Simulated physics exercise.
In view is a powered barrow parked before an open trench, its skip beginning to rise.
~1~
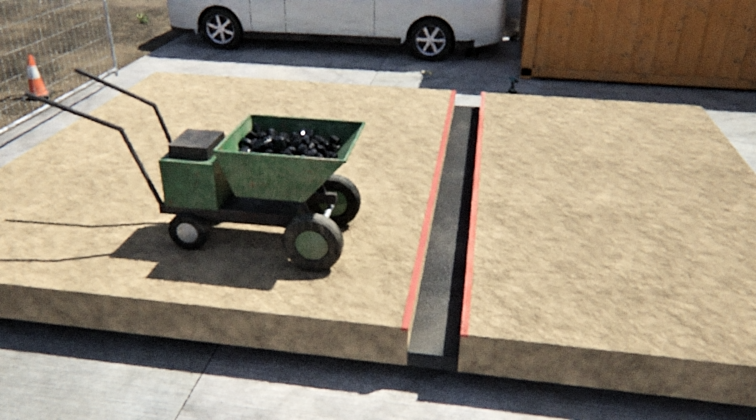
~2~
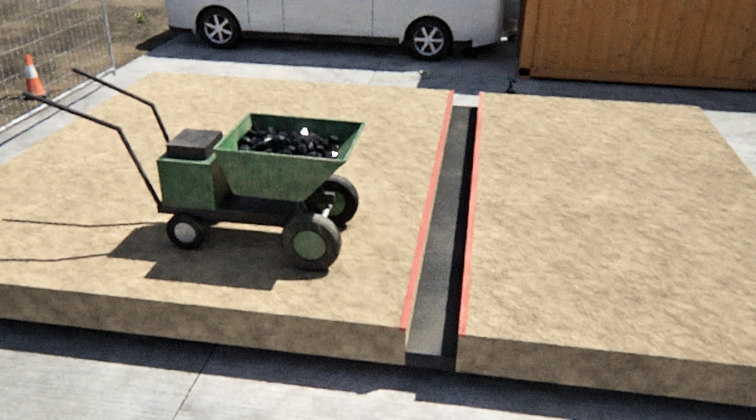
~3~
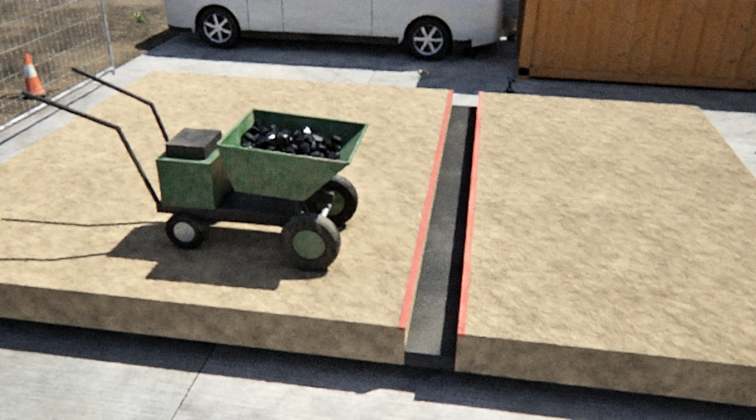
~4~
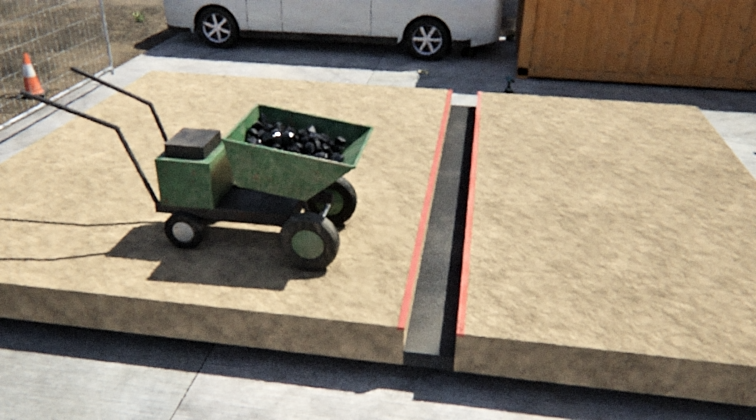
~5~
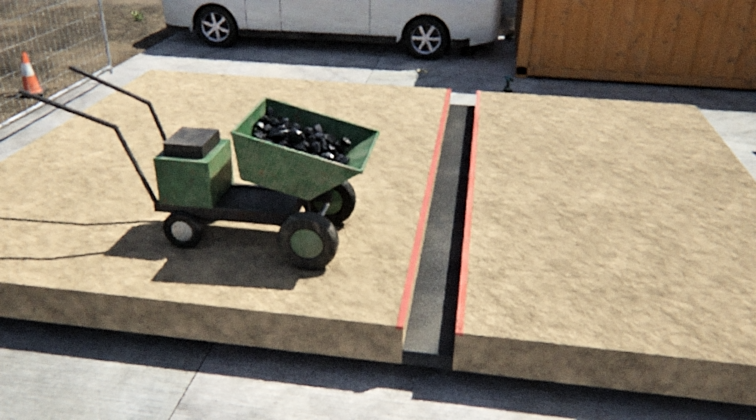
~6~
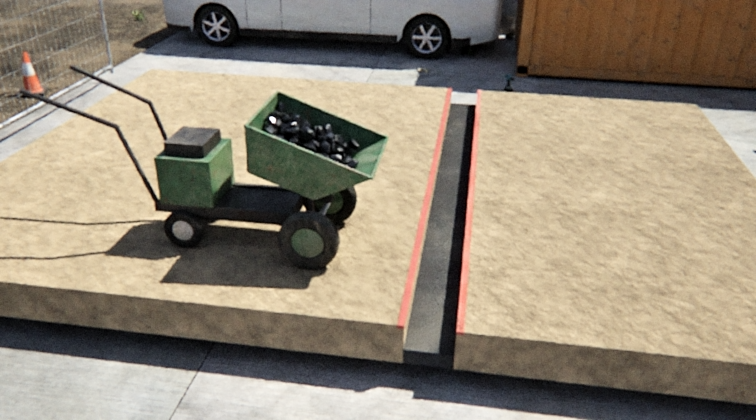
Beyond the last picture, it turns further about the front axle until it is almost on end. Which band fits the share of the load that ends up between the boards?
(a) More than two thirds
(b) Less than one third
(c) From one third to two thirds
Answer: A.
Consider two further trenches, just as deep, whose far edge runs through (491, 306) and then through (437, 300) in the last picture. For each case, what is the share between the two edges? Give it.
The first try gives 100 percent, then the second gives 50 percent.
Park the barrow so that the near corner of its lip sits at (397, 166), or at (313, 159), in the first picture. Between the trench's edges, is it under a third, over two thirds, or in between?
In the first case below one third, in the second case in the middle band.
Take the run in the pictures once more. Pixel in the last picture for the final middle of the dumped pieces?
Somewhere around (438, 261) in the final view.
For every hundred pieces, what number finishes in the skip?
Close to 0 per cent, give or take.
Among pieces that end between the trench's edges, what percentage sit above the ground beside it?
Close to 20 percent.
Just after the last frame, skip tipped steeply; every one in the skip.
A moment on, skip tipped right over; almost all in the skip; about a tenth in or heaped over the trench; just a few falling.
Further on, skip tipped right over; roughly a quarter in the skip; just a few short of the trench; the larger part in or heaped over the trench; just a few beyond it.
When it is over, skip tipped right over; just a few in the skip; about a tenth short of the trench; the larger part in or heaped over the trench; just a few beyond it.
